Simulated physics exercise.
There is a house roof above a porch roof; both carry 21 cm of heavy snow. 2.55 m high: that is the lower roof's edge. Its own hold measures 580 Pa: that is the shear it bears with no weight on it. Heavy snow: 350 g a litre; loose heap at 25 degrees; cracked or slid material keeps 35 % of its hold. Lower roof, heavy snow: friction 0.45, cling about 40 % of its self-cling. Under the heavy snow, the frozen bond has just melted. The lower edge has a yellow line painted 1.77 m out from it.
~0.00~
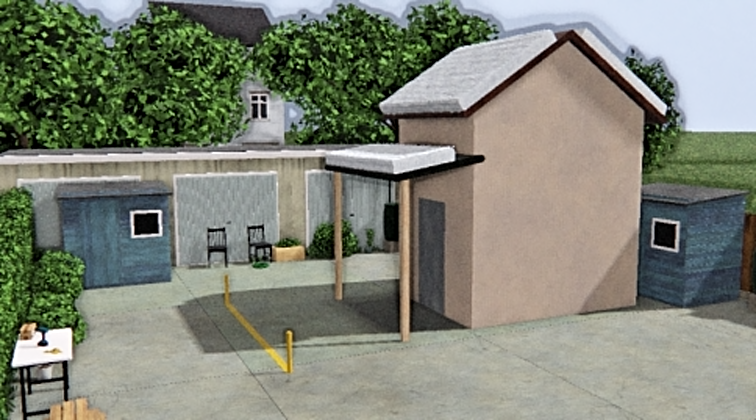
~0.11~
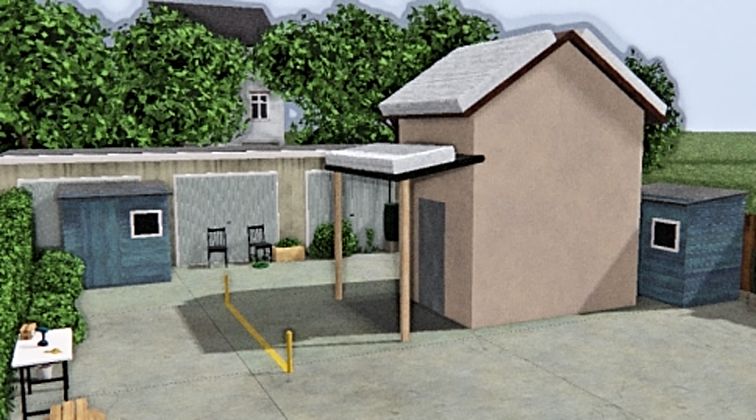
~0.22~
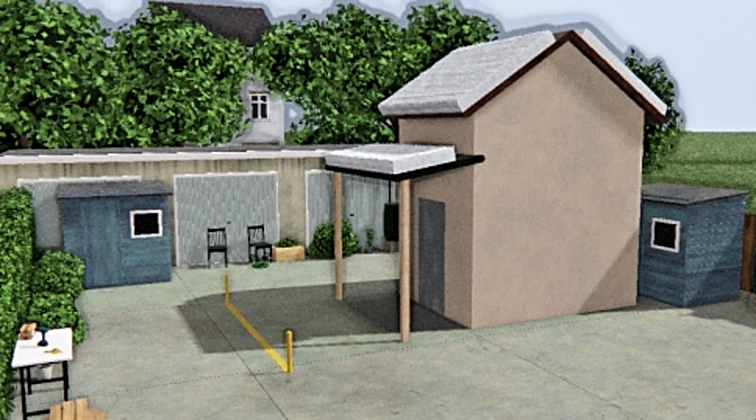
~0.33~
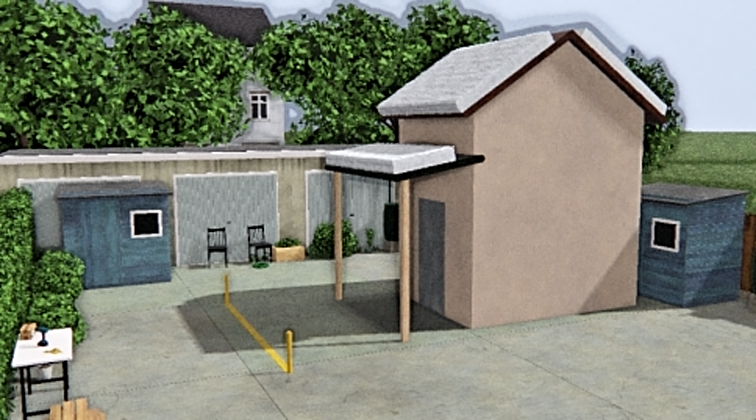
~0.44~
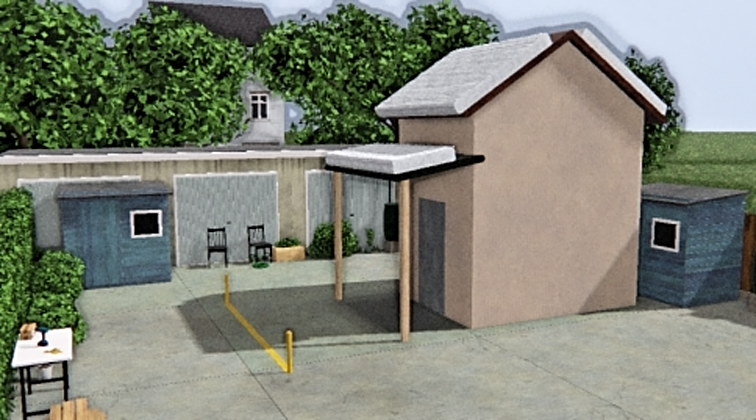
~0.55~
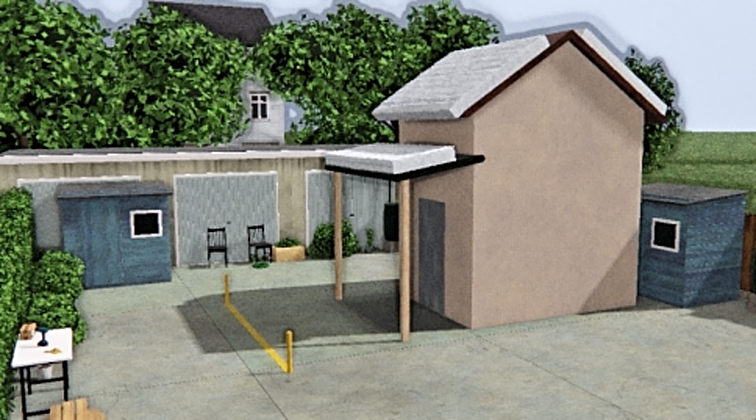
A paved yard backed by leafy trees and a grey house is seen from a raised, fixed viewpoint. A pinkish-tan building with snow on its roof and lower porch roof stands right of centre, between blue sheds at left and right, with two black chairs behind a yellow ground line and a white table at lower left. The upper snow creeps very slightly along its slope, while everything else stays still.
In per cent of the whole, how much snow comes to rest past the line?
0 %.
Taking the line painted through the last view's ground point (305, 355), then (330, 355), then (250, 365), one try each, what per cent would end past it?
Roughly 0 %, then 3 %, then 0 %.
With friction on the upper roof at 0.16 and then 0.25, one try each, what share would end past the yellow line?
I'd expect around 12 percent, then around 7 percent.
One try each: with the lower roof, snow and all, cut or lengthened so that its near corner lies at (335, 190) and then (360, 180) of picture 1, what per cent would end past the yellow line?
0 %, then 0 %.
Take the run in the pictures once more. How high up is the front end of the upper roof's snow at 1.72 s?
2.8 m, more or less.
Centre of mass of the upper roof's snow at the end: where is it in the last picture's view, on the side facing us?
You'll find it around (414, 208).
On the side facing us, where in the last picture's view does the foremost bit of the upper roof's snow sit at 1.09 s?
Around pixel (430, 148).
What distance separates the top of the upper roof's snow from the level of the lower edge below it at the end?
Looks like around 0.7 m above that edge.
After 1.09 s, none is below the lower edge and 0 % is past the line.
After 1.72 s, none is below the lower edge and 0 % is past the line.
After 2.36 s, 2 % is below the lower edge and 0 % is past the line.
After 3.00 s, 26 % is below the lower edge and 0 % is past the line.
After 3.90 s, 27 % is below the lower edge and 0 % is past the line.
